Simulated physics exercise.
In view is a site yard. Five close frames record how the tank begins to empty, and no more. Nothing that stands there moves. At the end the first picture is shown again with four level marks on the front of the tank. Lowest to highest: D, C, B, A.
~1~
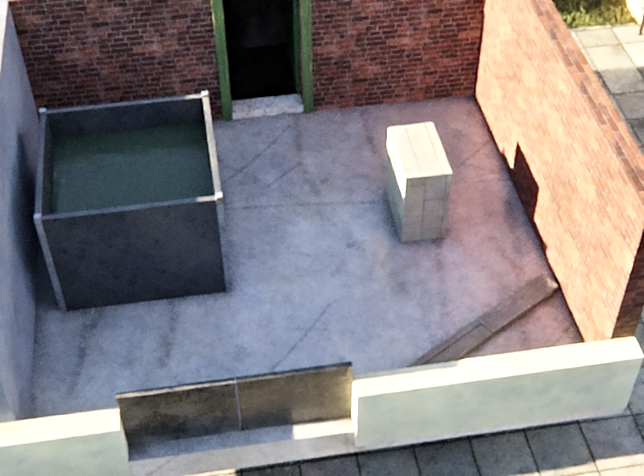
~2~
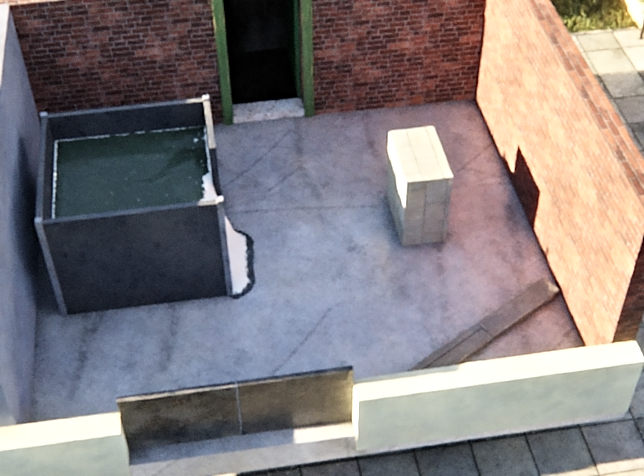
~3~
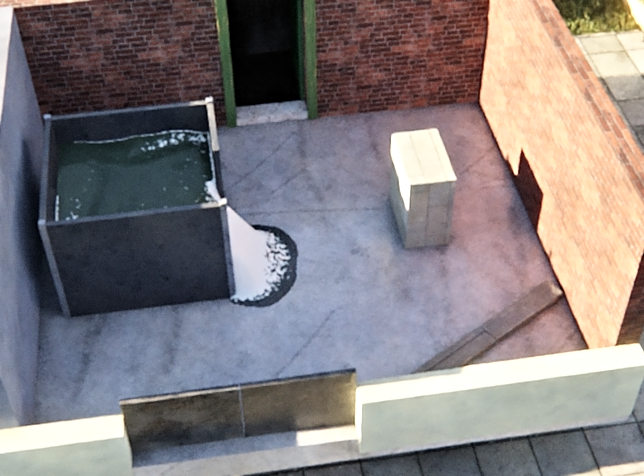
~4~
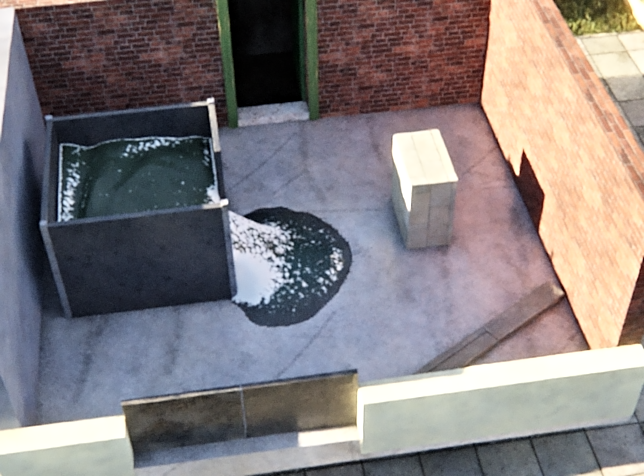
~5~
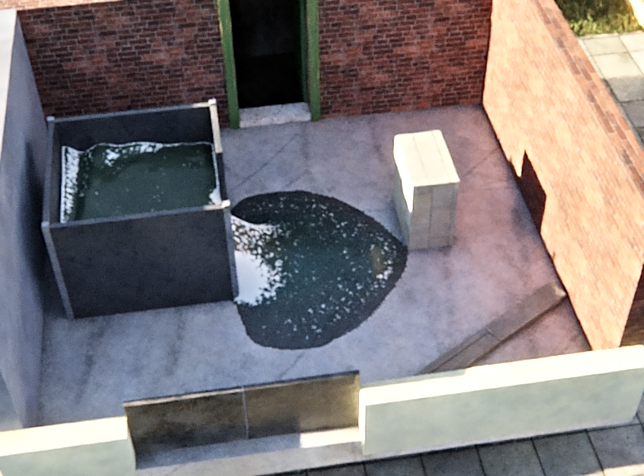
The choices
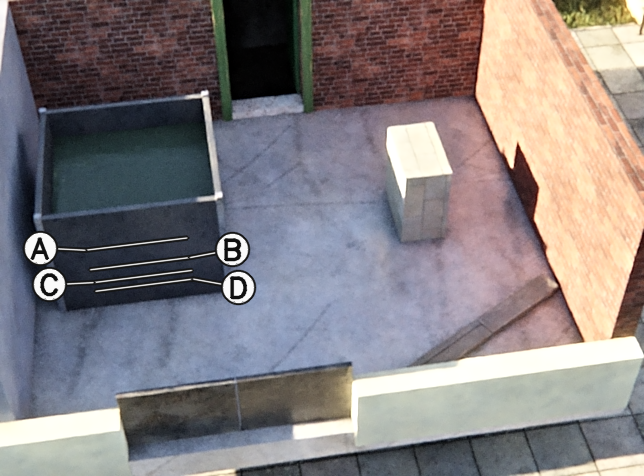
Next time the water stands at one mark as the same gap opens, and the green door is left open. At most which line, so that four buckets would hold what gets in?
A will do.
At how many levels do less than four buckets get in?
All of the four.
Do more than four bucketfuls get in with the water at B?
No.
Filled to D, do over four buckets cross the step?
No, that is safe.
On the marked copy, A at (136, 244); B at (140, 263); C at (142, 276); D at (144, 285); from the bottom up D, C, B, A.
If A is chosen, a splash gets over, under a bucket.
If B is chosen, nothing gets over.
If C is chosen, nothing gets over.
If D is chosen, nothing gets over.
